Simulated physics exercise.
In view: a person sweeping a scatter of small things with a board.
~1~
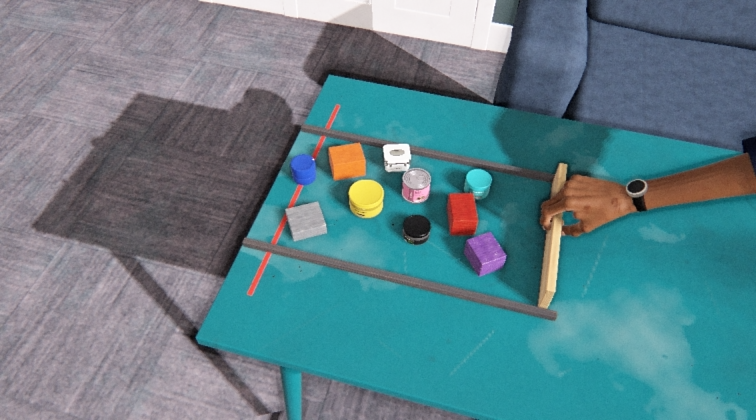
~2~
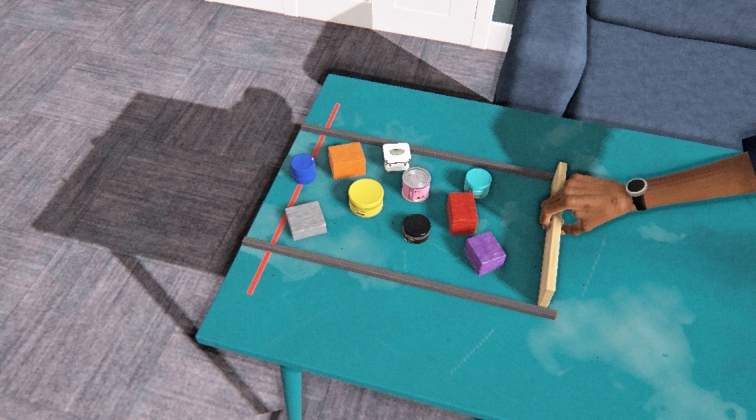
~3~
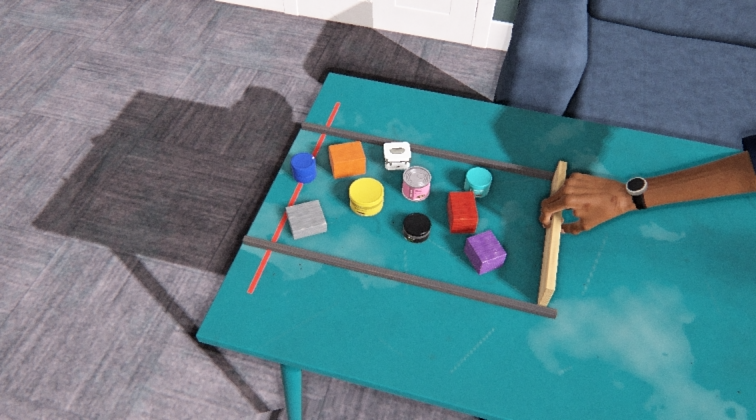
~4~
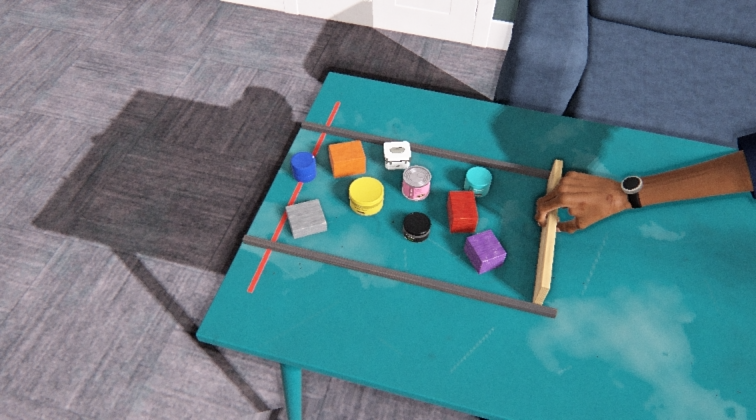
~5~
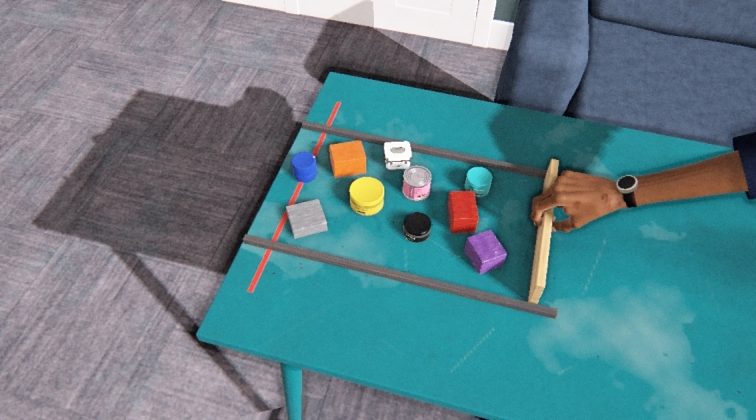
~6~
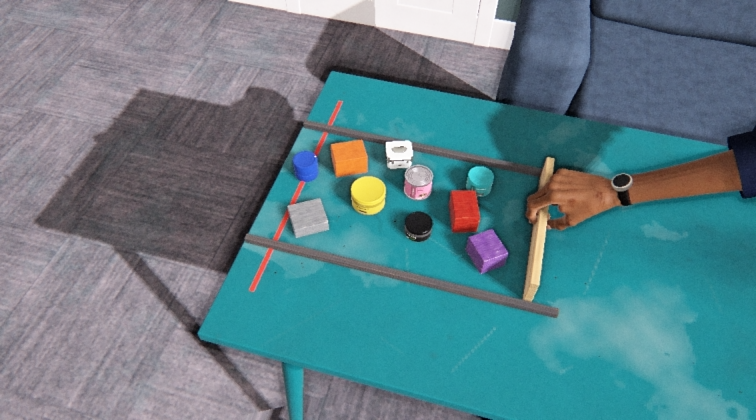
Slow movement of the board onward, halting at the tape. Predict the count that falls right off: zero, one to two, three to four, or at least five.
The count is at least five.
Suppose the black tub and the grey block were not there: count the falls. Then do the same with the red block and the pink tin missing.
4 for the first case, 3 for the second.
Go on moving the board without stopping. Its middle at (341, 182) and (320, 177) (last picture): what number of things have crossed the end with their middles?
Expected counts: 0, then 2.
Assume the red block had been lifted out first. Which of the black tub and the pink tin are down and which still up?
So the black tub goes off the edge and the pink tin is still there.
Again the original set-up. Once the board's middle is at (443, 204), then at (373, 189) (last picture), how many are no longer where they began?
By then 5, and later 10.
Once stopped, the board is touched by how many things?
Total: 3.
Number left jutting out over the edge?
As for overhanging, the count is 0.
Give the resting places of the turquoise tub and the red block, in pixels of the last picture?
Going in order: First (304, 146), then (291, 173).
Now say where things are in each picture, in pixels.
The first frame shows blue lid (304, 170); grey block (306, 221); orange block (347, 162); board (553, 232); tape (300, 187).
The second frame shows grey block (306, 221); white case (397, 158).
The third frame shows orange block (347, 160); red block (462, 212).
The fourth frame shows blue lid (304, 167); purple block (485, 252).
The fifth frame shows grey block (307, 219); board (544, 228).
The sixth frame shows blue lid (306, 167); grey block (308, 218); orange block (349, 158); board (539, 226); tape (302, 184).
Soon after, none off yet; blue lid at rest near (306, 167); grey block at rest near (308, 218); orange block at rest near (349, 158).
Then, none off yet; blue lid moving near (299, 166); grey block moving near (299, 218); orange block moved about its own width near (325, 151).
By the end, the number that fall off is five or more; fallen, black tub, pink tin, white case, yellow tub, orange block, grey block and blue lid.
